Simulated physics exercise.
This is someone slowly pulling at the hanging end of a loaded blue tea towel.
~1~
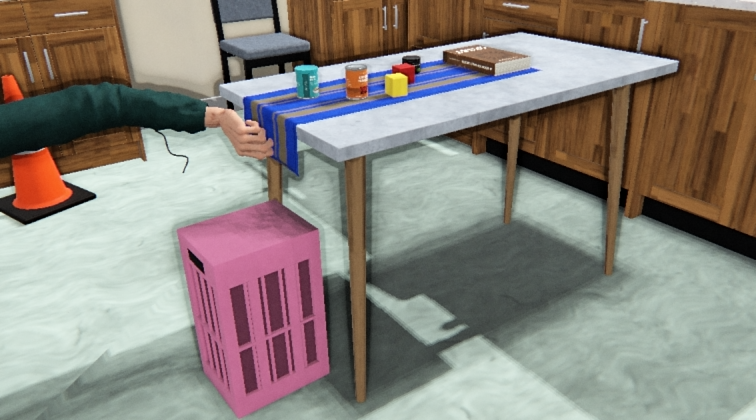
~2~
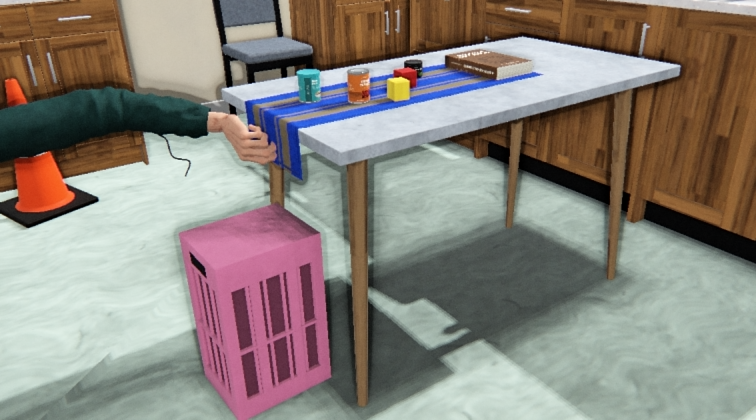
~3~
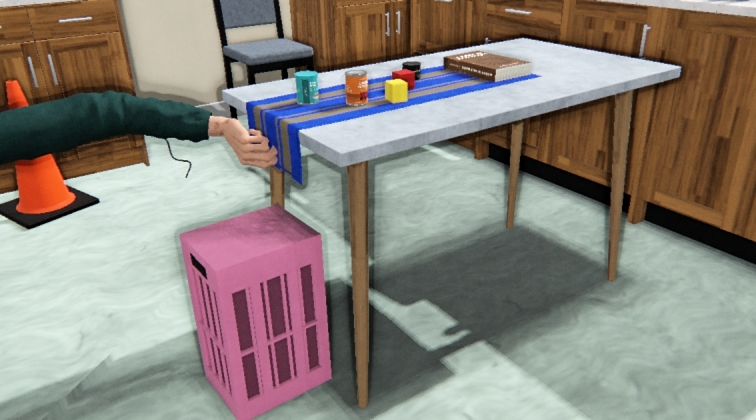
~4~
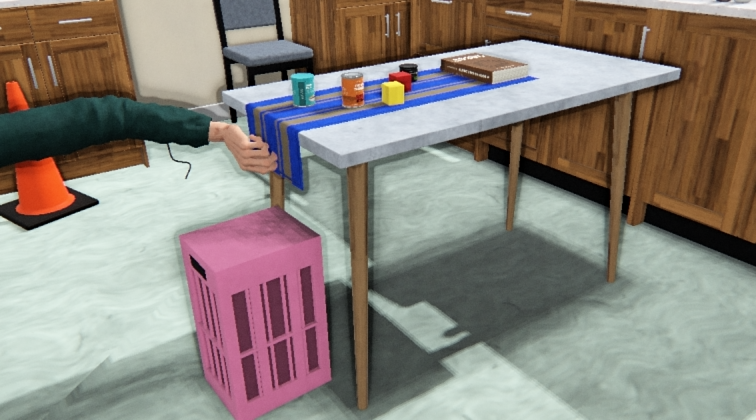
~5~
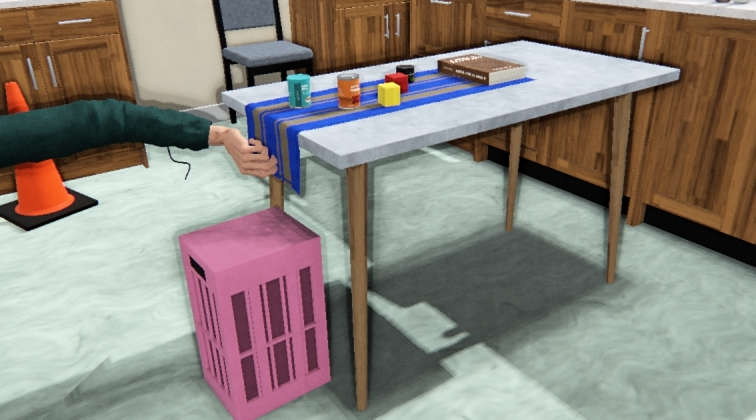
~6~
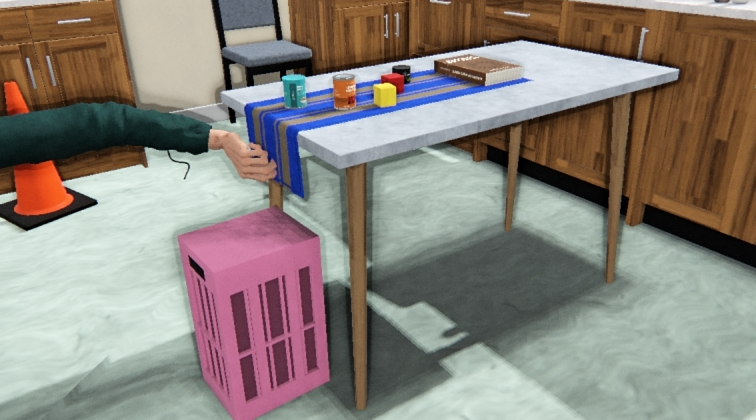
The clip opens on a hand gripping the hanging end of a blue striped cloth on a table, above a pink crate. The hand slowly draws the cloth slightly downward, and the cans, yellow cube, other small items and book on it shift a little to the left together.
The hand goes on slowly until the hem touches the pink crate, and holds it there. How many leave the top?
The answer is one.
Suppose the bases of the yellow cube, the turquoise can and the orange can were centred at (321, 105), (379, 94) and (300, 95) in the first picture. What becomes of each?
The yellow cube falls, the turquoise can holds on, the orange can goes over.
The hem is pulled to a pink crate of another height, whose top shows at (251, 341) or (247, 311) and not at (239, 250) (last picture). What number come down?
The count: 4 and 3.
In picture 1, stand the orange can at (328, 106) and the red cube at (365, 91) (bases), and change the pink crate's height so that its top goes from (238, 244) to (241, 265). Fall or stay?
The orange can comes down, the red cube survives.
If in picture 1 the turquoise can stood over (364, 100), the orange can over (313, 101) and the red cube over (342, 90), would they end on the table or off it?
The turquoise can holds on; the orange can falls; the red cube stays on.
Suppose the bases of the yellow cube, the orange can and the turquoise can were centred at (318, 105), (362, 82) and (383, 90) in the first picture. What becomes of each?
The yellow cube goes over; the orange can survives; the turquoise can keeps its place on top.
A little later, hem near (276, 206); all still up.
Next, hem on the crate; turquoise can gone.
When it is over, hem on the crate; turquoise can gone. Over the edge go one.
